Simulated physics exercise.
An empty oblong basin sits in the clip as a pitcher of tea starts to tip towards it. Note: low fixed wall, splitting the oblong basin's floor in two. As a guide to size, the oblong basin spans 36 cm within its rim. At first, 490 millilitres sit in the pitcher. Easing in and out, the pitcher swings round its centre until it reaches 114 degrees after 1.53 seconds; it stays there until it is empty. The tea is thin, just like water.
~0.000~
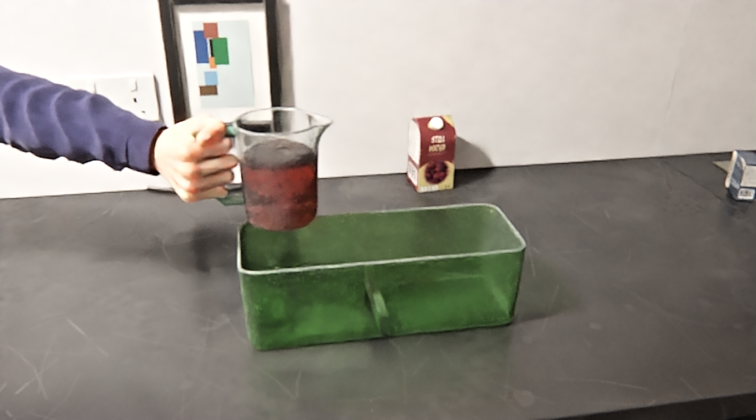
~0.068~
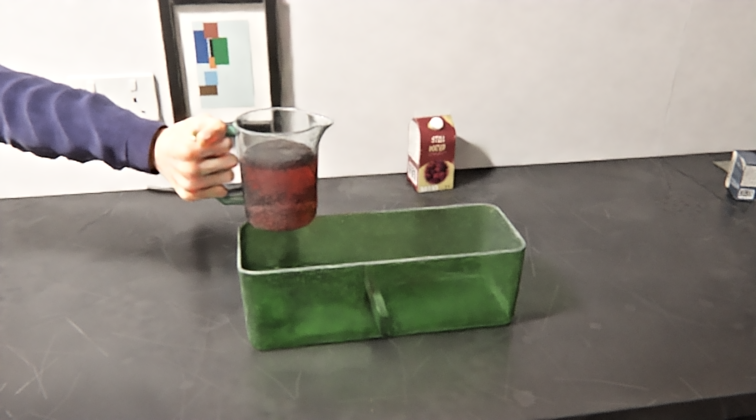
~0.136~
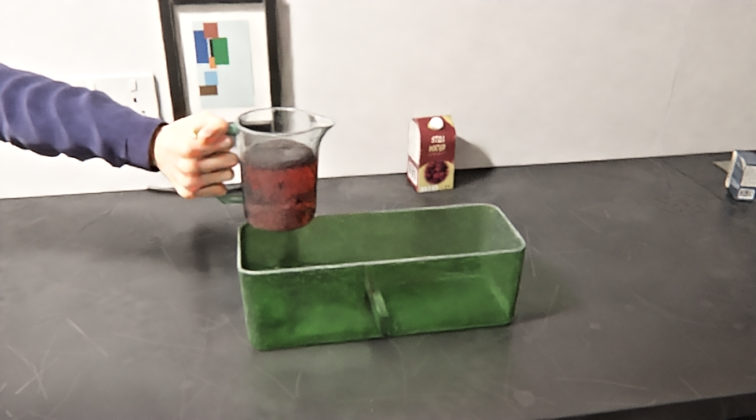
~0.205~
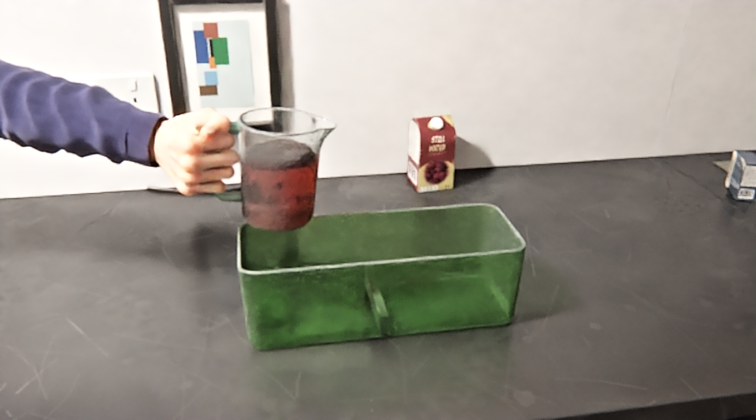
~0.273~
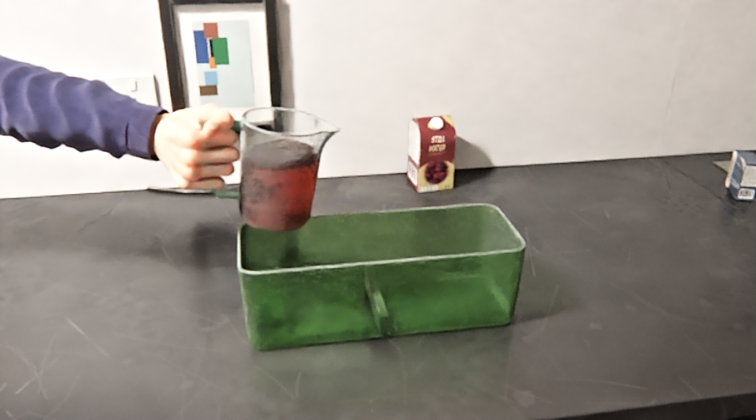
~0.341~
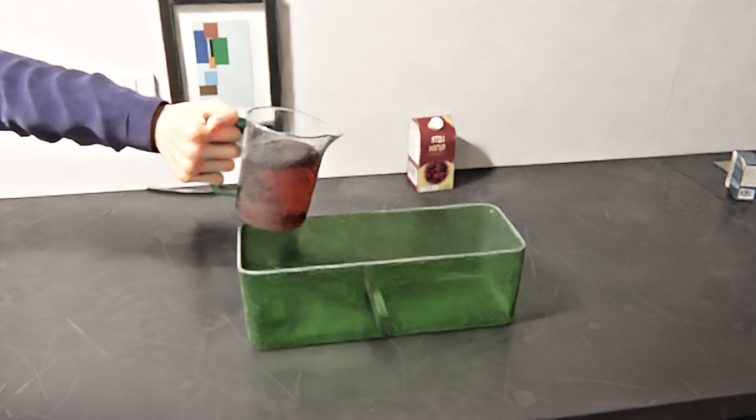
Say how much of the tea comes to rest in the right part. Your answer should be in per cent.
About 62 per cent comes to rest there.
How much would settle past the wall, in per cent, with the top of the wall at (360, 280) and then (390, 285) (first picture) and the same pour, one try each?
Respectively 80 and 20 %.
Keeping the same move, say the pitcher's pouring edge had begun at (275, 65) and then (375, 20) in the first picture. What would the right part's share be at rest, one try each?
Roughly 10 per cent the first time and 85 per cent the second.
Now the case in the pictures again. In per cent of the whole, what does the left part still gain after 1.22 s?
That amounts to roughly 24 per cent of the whole.
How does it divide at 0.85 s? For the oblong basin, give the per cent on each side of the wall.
Around 0 on the left and around 2 on the right.
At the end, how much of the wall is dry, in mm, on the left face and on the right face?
Close to 20 mm left and close to 14 mm right.
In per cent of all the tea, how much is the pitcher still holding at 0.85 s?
Remaining: Near 90 % of the total.
By 0.85 s the tilt is 67° and 90 per cent is still to pour, 0 is left of the wall and 2 right of it.
By 1.22 s the tilt is 103° and 25 per cent is still to pour, 14 is left of the wall and 50 right of it.
By 1.61 s the tilt is 114° and 0 per cent is still to pour, 37 is left of the wall and 62 right of it.
By 2.03 s the tilt is 114° and 0 per cent is still to pour, 38 is left of the wall and 62 right of it.
At rest 38 per cent lies left of the wall, 62 right of it and 0 outside.
